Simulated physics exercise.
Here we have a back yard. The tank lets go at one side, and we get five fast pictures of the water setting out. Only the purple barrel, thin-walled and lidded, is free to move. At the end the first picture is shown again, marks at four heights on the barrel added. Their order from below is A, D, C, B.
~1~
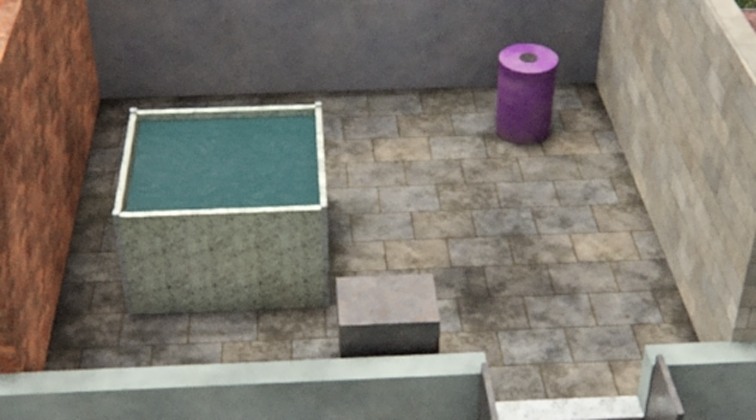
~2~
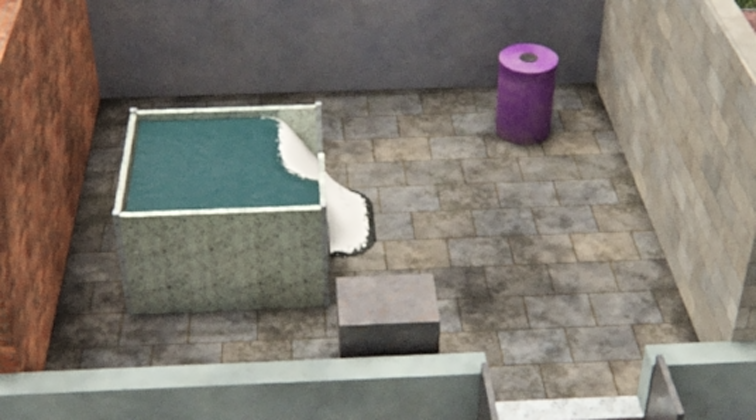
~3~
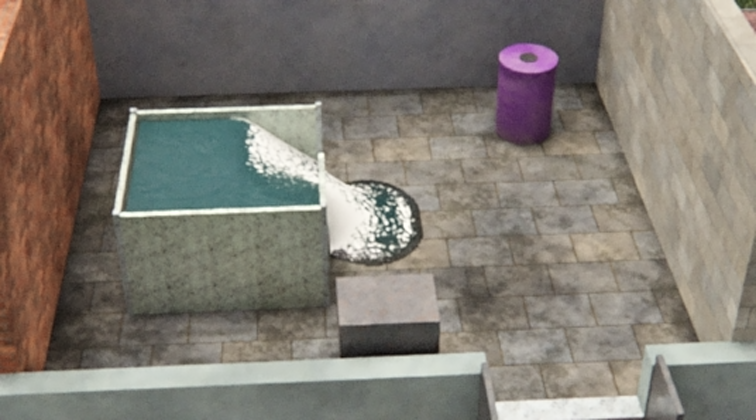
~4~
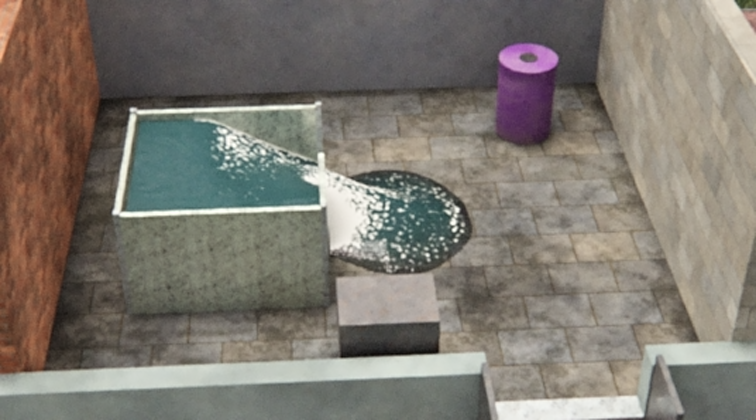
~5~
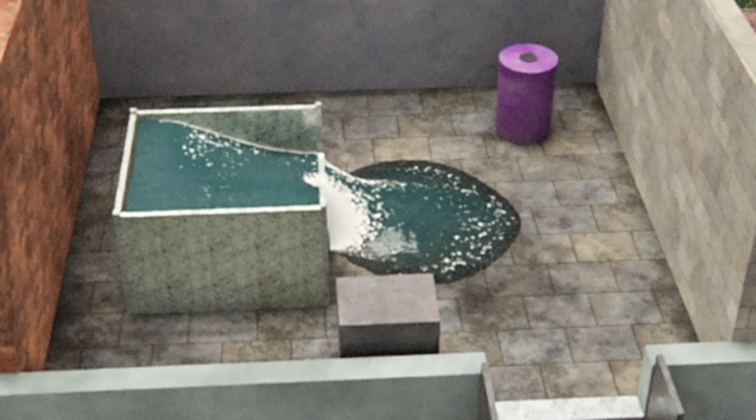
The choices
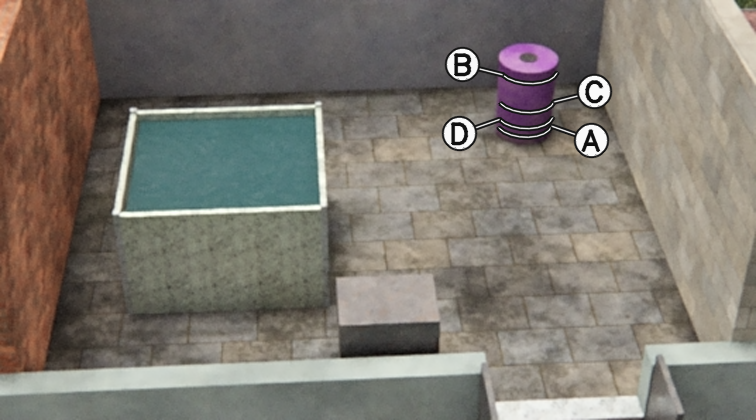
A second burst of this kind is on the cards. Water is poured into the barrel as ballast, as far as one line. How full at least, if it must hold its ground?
I would pick line C.
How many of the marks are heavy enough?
Two of the four.
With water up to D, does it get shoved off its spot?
Yes.
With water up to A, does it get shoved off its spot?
Yes, that goes wrong.
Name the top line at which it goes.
That would be D.
On the marked copy, A at (528, 137); B at (532, 83); C at (530, 112); D at (529, 128); from the bottom up A, D, C, B.
If A is chosen, it is pushed about 4 times its own width away.
If B is chosen, it does not move.
If C is chosen, it does not move.
If D is chosen, it is pushed about its own width away.
